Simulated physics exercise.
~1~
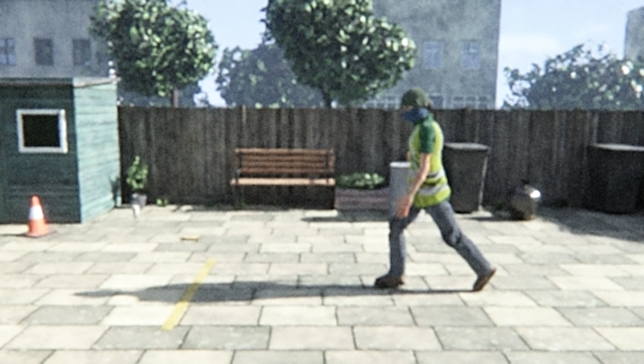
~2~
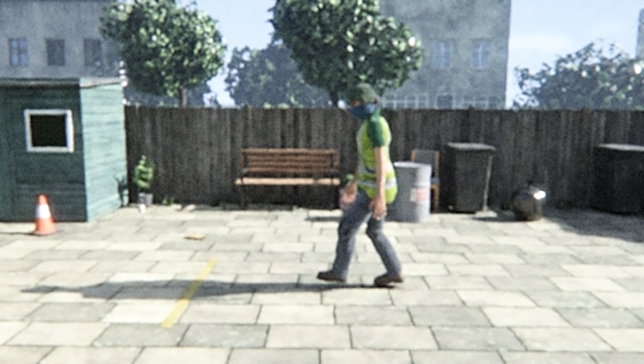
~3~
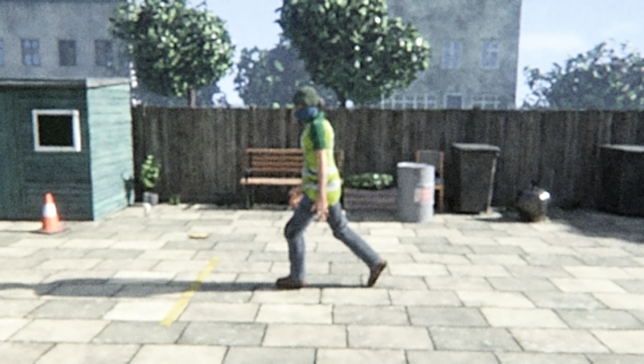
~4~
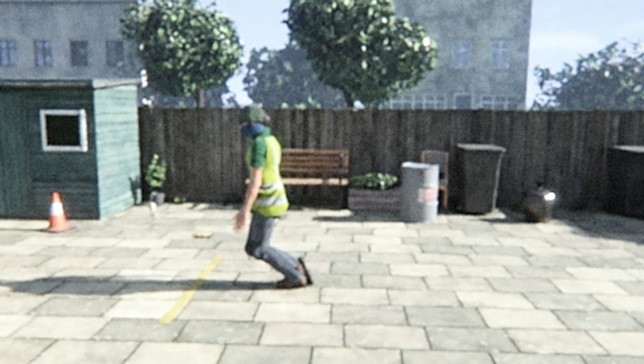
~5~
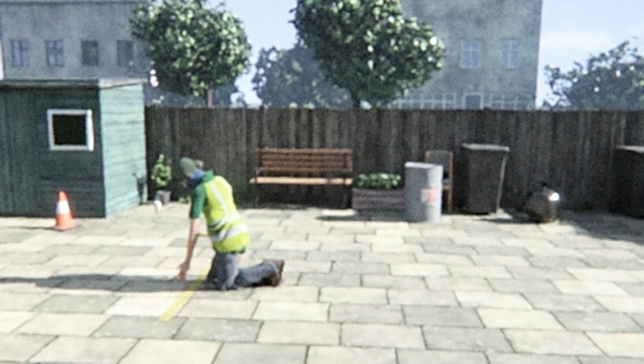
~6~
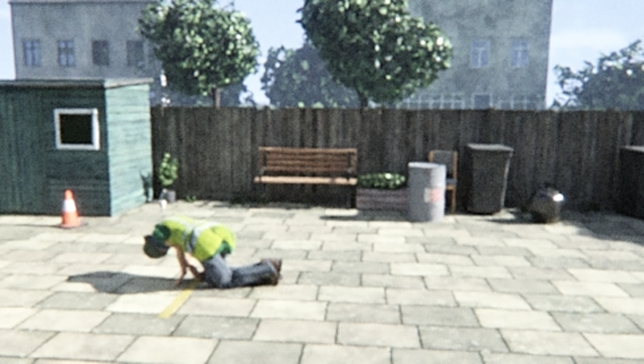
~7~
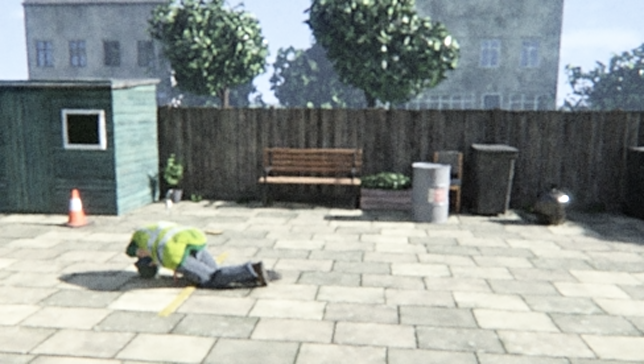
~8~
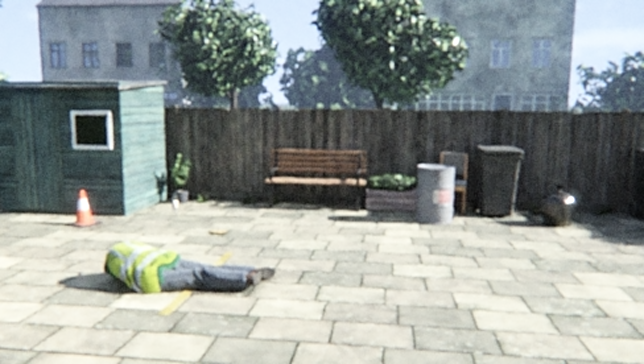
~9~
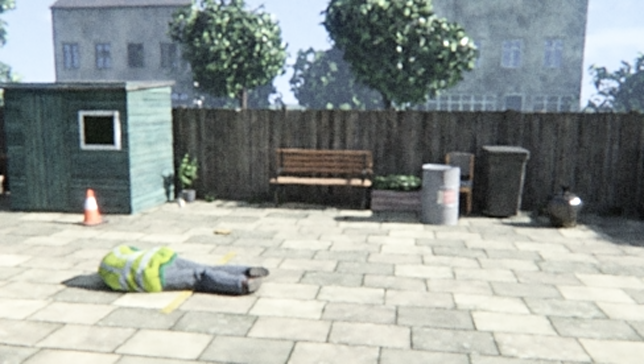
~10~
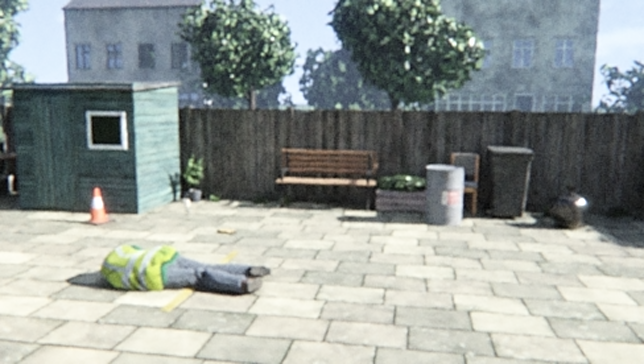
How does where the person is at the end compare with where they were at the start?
At the start the person was walking well to the right of the yellow strip, near the bins. By the end they were lying on the paving farther left, across the strip and closer to the shed and traffic cone.
